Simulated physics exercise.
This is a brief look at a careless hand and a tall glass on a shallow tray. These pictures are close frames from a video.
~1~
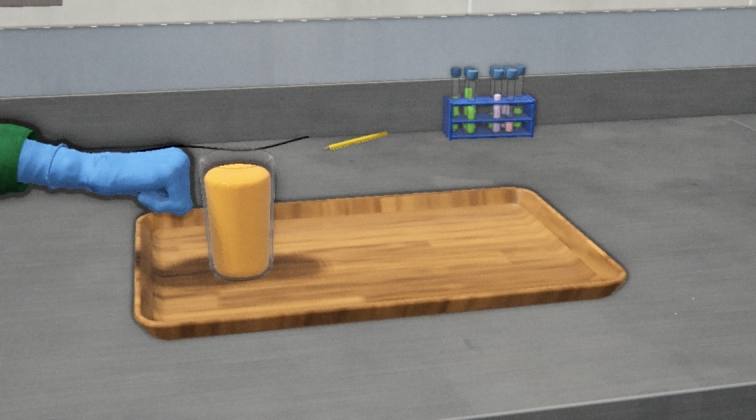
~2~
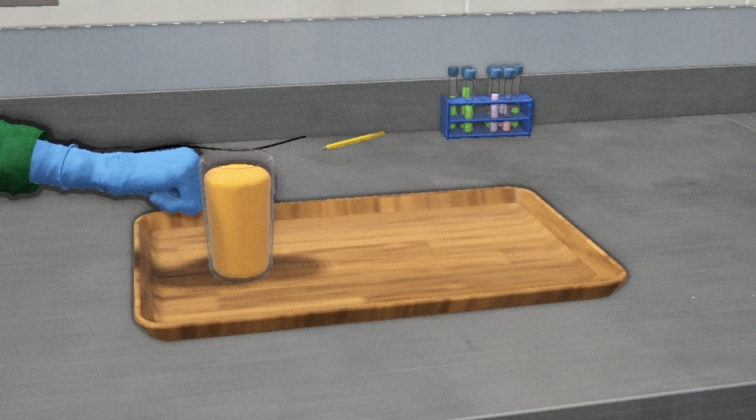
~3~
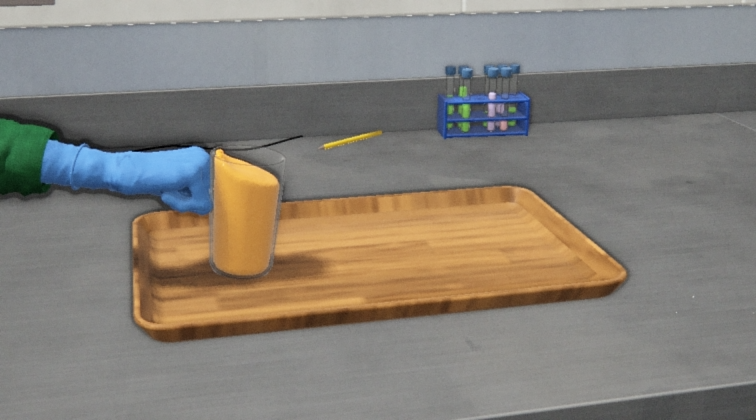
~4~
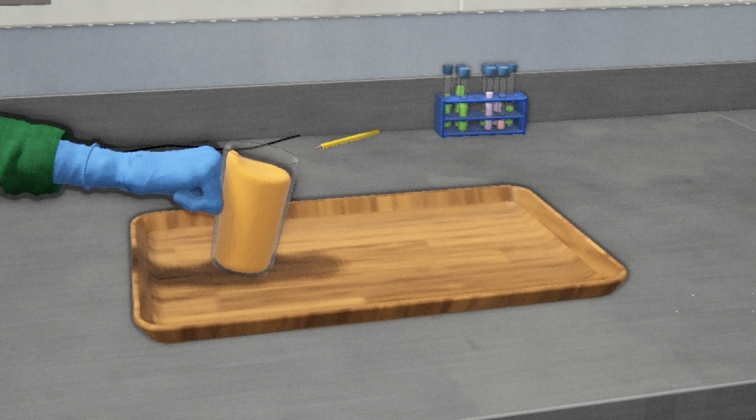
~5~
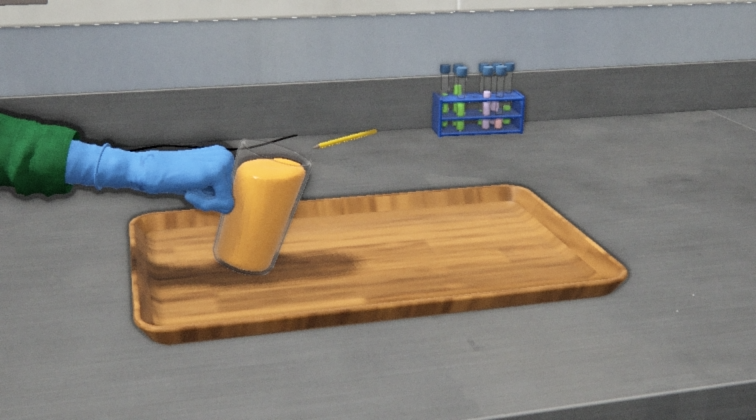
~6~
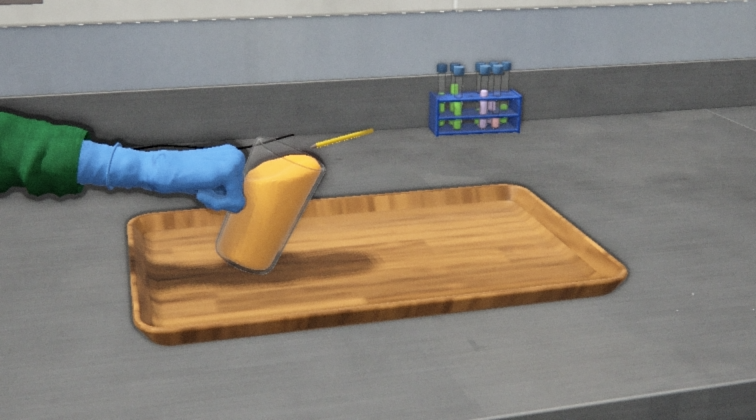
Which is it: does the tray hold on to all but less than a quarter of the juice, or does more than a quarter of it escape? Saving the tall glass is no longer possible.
Well, under three quarters remains on the tray afterwards.
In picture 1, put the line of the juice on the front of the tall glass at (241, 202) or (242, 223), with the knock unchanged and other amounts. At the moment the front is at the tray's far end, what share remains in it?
55 % and 50 %.
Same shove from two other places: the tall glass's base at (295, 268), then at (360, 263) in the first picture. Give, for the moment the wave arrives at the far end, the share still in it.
Near 60 % and 75 %.
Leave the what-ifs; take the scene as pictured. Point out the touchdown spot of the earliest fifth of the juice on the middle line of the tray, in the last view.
I'd mark it somewhere close to pixel (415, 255).
A moment on, the tall glass lies on its side and 97 per cent is in the glass, 3 on the tray and 0 above or beyond its rim.
Next, the tall glass lies on its side and 54 per cent is in the glass, 45 on the tray and 1 above or beyond its rim.
Then the tall glass lies on its side and 33 per cent is in the glass, 49 on the tray and 18 above or beyond its rim.
Later the tall glass lies on its side and 18 per cent is in the glass, 48 on the tray and 34 above or beyond its rim.
Finally, 66 per cent is held by tray and glass, 34 is off the tray.
